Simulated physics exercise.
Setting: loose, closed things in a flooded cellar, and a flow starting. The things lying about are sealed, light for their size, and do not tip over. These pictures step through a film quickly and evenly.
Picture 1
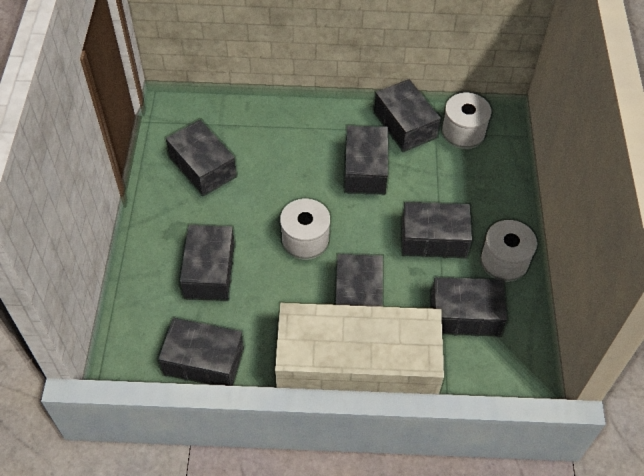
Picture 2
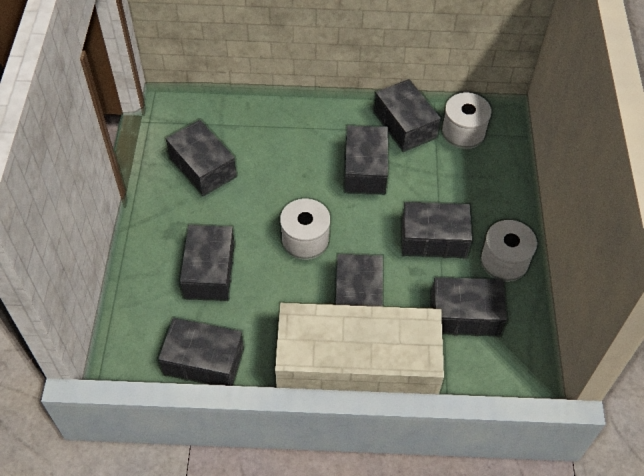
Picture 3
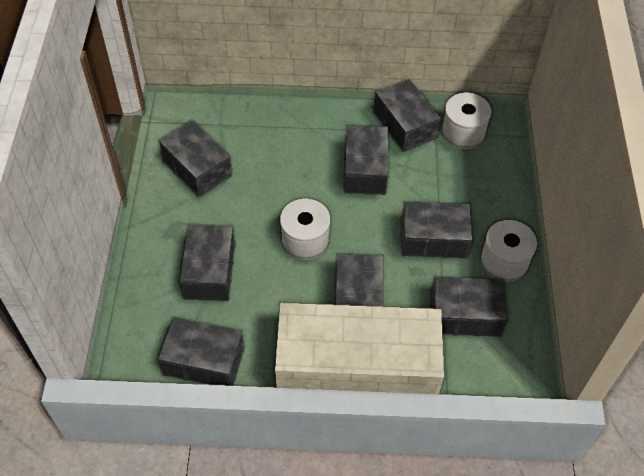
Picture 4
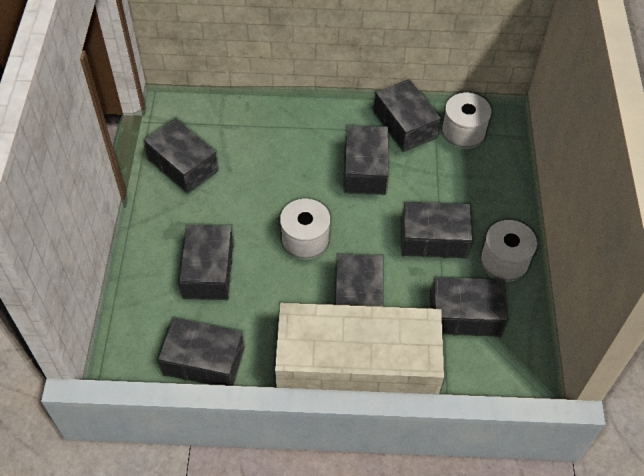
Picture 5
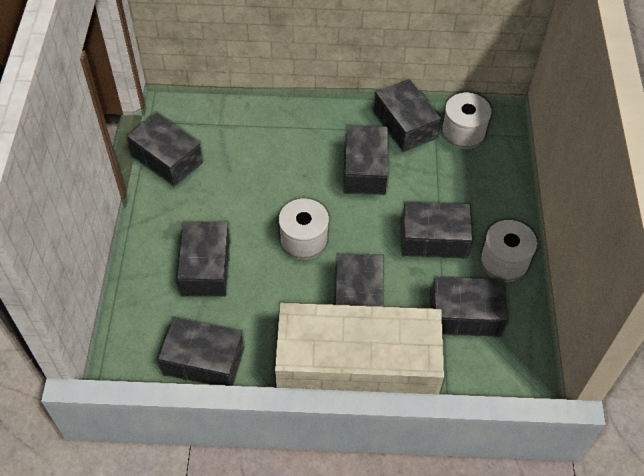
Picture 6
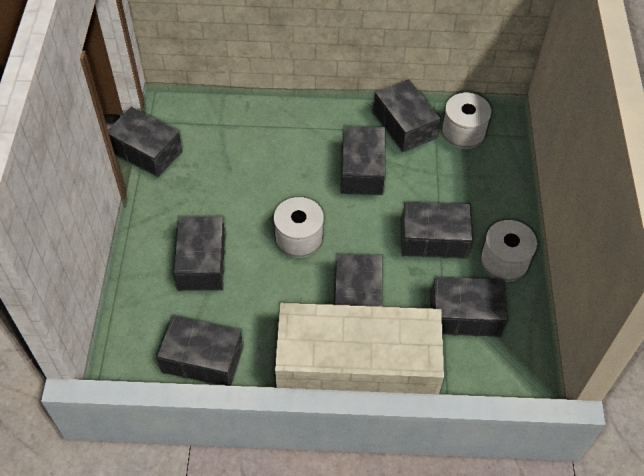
The clip opens on a walled room with dark crates and three white drums scattered across its murky green surface, and a brown door at the left opens. The upper-left crate then drifts left and slightly upward to beside the opening, while the crate below it and the middle drum shift slightly.
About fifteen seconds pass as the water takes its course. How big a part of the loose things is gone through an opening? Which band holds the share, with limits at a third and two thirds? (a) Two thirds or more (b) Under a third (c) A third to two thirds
A third to two thirds (c).
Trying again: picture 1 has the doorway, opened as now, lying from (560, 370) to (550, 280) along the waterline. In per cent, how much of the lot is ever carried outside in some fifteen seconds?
Roughly 50 in a hundred.
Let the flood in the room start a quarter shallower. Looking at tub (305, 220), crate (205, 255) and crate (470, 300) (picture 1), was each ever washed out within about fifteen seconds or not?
In turn: Swept away, swept away, remains.
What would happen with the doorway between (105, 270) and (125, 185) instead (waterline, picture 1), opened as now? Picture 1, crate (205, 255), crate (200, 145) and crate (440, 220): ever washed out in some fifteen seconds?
First one flushed away, second flushed away, third held back.
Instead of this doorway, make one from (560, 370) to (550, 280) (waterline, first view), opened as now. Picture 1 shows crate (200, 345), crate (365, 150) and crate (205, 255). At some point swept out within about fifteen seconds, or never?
Note - 1: Retained; 2: Escaped; 3: Retained.
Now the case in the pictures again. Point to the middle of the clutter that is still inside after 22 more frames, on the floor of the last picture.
Around (307, 214).
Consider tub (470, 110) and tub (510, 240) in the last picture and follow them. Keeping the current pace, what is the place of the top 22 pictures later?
Near (400, 104) and (474, 214).
A moment on, 1 of 11 are out; 10 afloat.
Next, 2 of 11 are out; 9 afloat.
Later, 3 of 11 are out; 8 afloat.
In the end, 4 of 11 are out; 7 afloat.
